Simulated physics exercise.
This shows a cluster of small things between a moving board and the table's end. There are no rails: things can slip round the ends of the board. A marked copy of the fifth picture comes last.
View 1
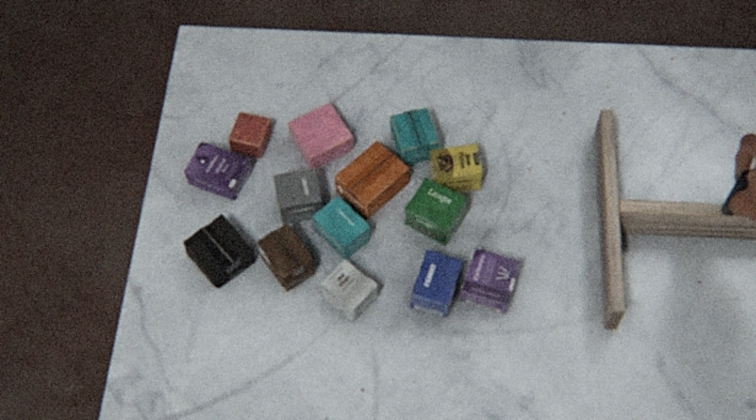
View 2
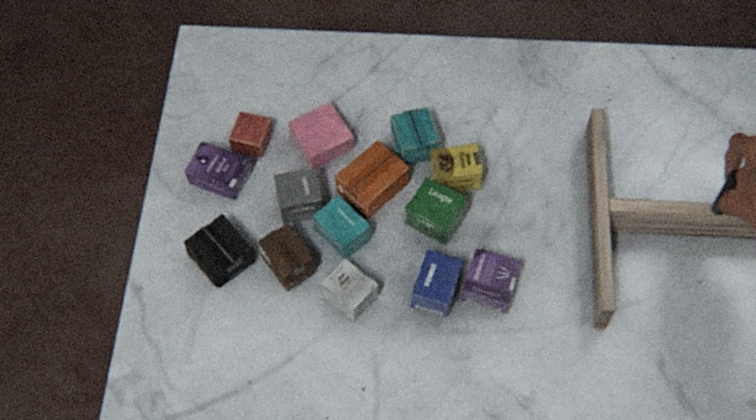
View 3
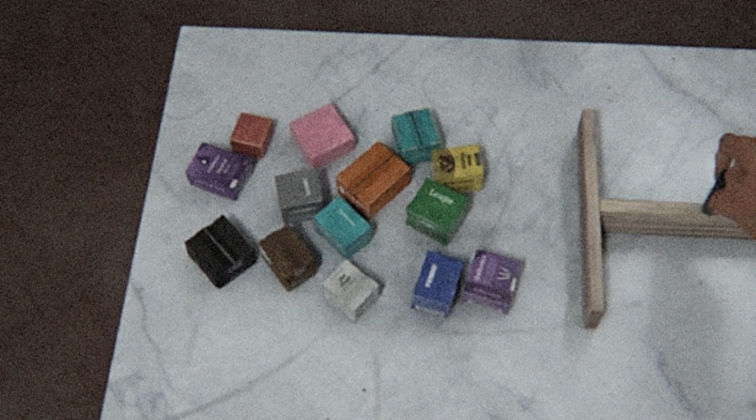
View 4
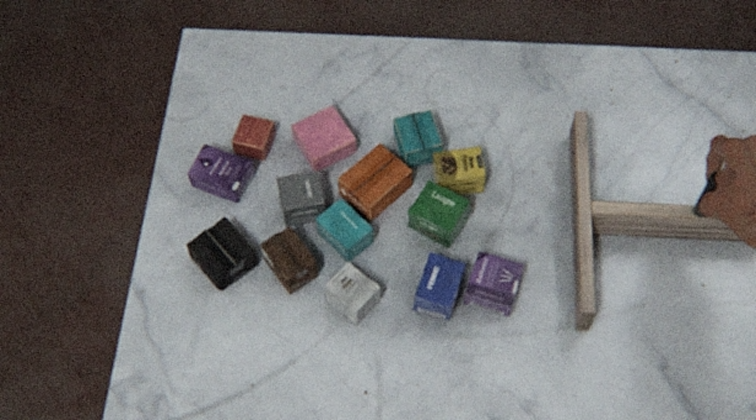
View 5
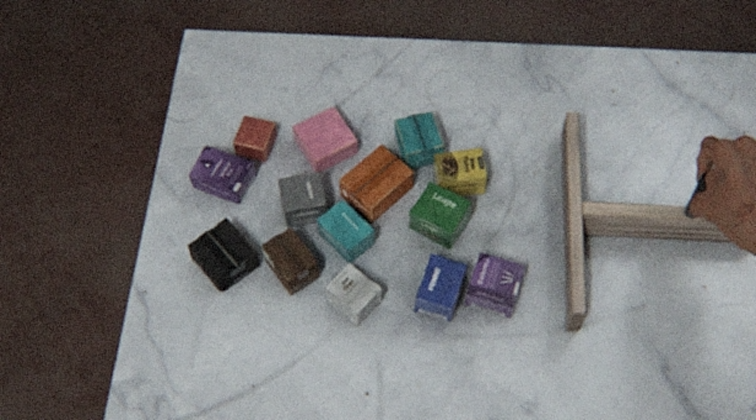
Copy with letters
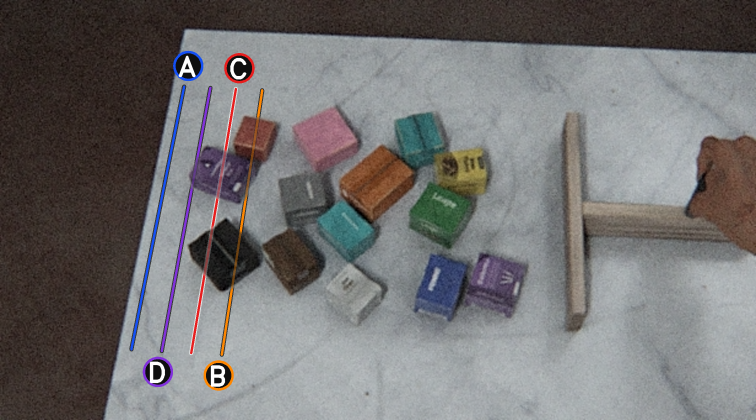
The clip shows a group of small coloured boxes and blocks lying still on a pale marbled surface while a hand at the right moves a T-shaped wooden board slowly a short way left, leaving a gap between them.
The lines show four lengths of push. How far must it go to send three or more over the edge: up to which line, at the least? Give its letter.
As far as mark B.
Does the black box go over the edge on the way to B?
Yes.
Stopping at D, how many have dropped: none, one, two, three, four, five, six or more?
Six or more.
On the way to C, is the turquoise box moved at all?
Yes.
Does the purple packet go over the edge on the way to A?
Yes.
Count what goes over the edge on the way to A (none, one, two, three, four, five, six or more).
By then, six or more.
On the copy, A at (160, 208); B at (244, 213); C at (215, 211); D at (188, 210).
On B. First, board (455, 201); turquoise box (415, 136); white box (327, 295).
Then, board (336, 195); black box (178, 260); purple packet (199, 164).
Finally, board (244, 190); grey packet over the edge; black box over the edge; five fallen.
By contrast, A drops thirteen, but is farther than needed; C drops eight, but is farther than needed; D drops nine, but is farther than needed.
